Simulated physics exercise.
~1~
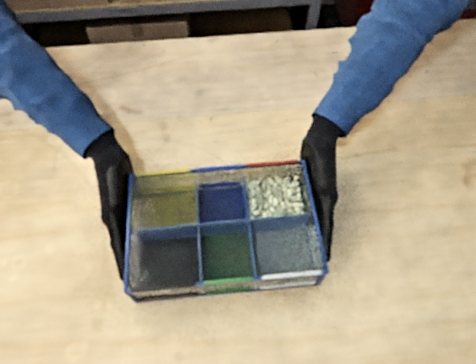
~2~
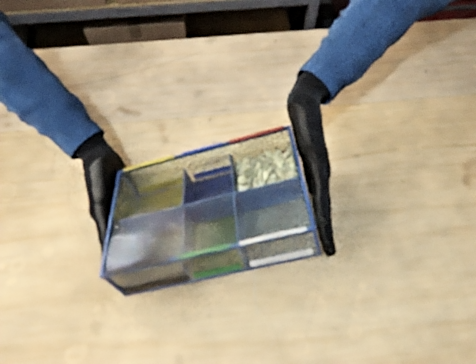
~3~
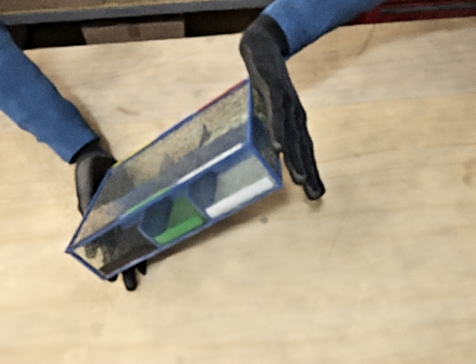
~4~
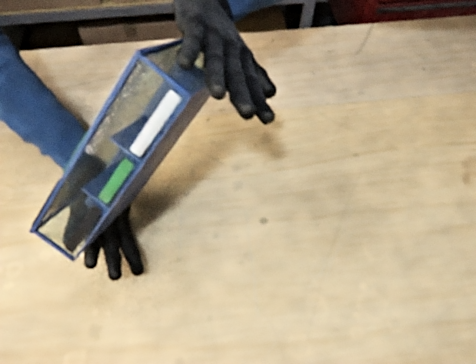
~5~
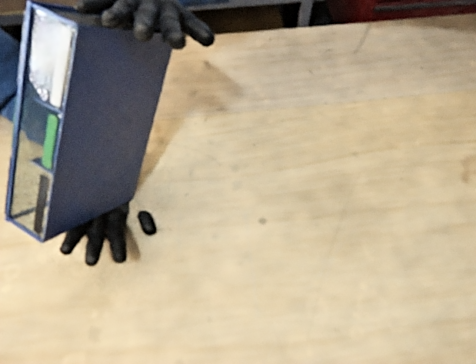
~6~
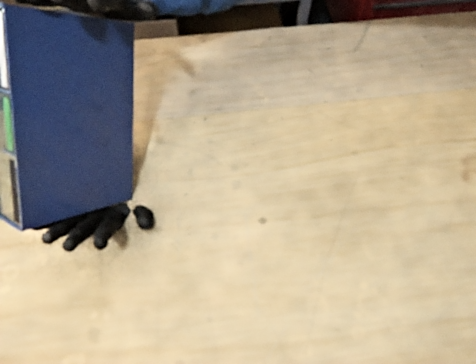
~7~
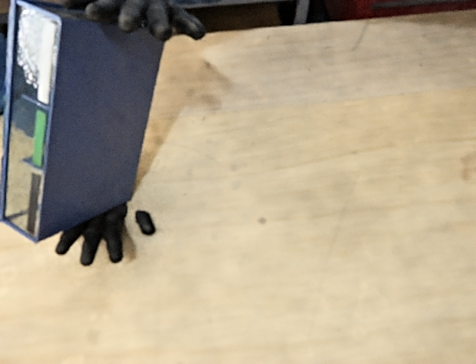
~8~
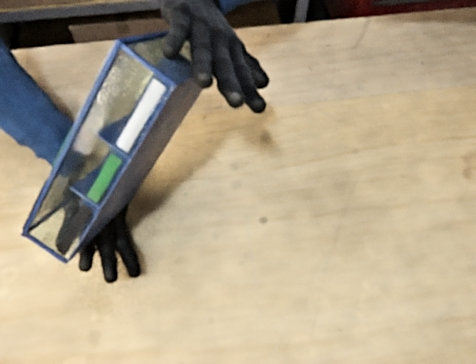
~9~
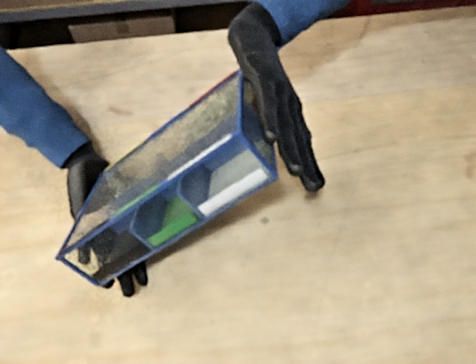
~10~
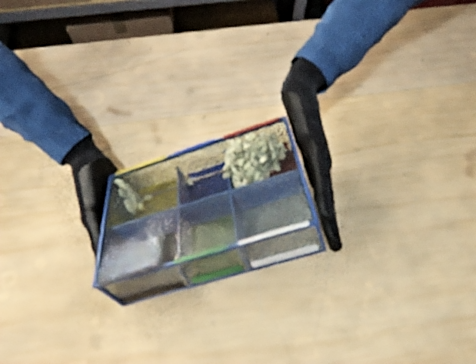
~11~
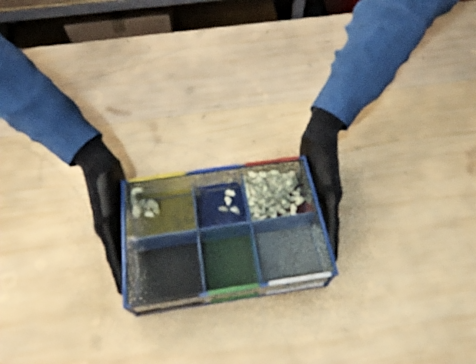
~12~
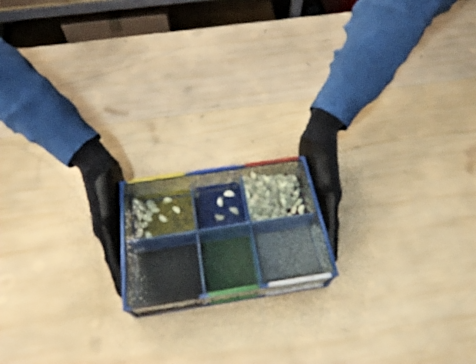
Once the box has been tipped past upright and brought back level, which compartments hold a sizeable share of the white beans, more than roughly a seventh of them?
Only the red compartment at the upper right holds that large a share. The blue and yellow ones have just a small scattering, and the green, white and black ones look empty.
